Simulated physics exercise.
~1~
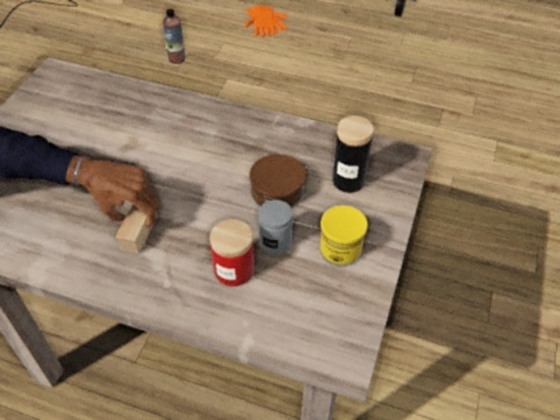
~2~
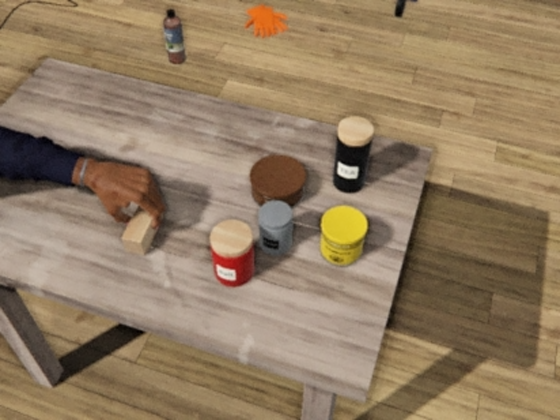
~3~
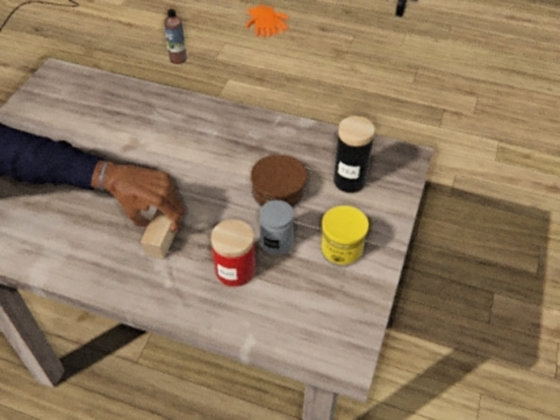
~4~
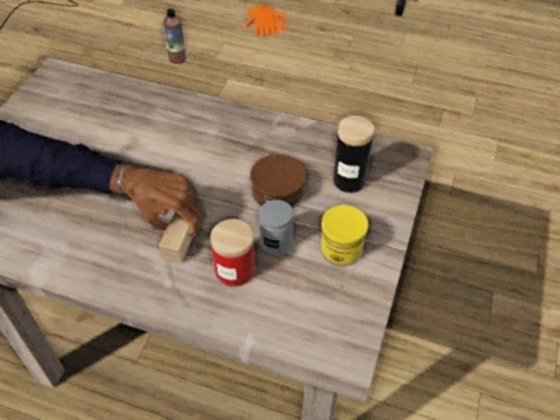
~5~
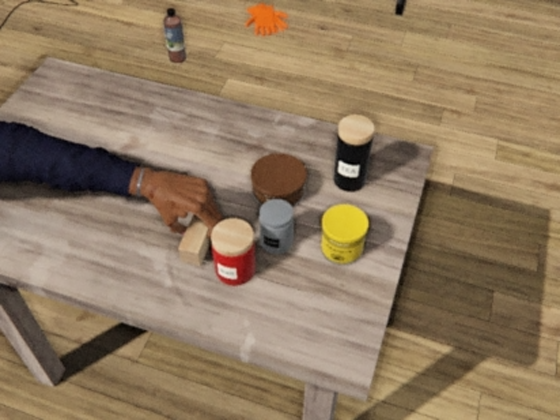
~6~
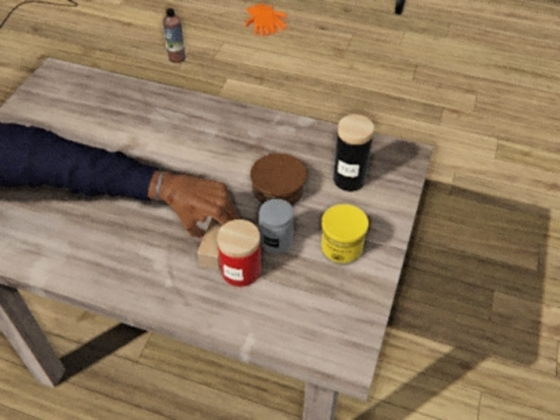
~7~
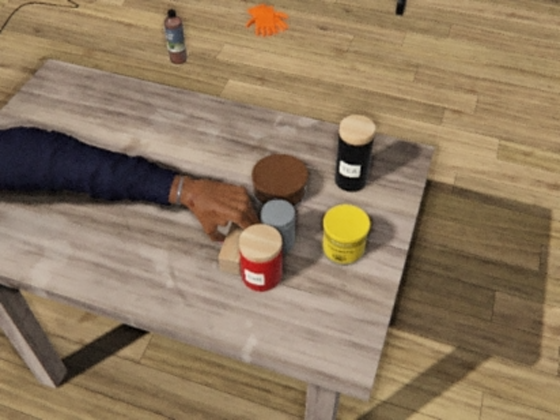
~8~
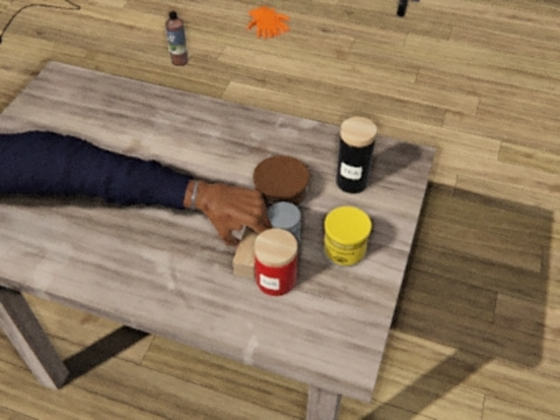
A hand slid a small wooden block rightward across a table until it met a red jar with a pale lid and pushed it along, still upright, ending in front of the grey jar, while the yellow, black and brown containers stayed put.
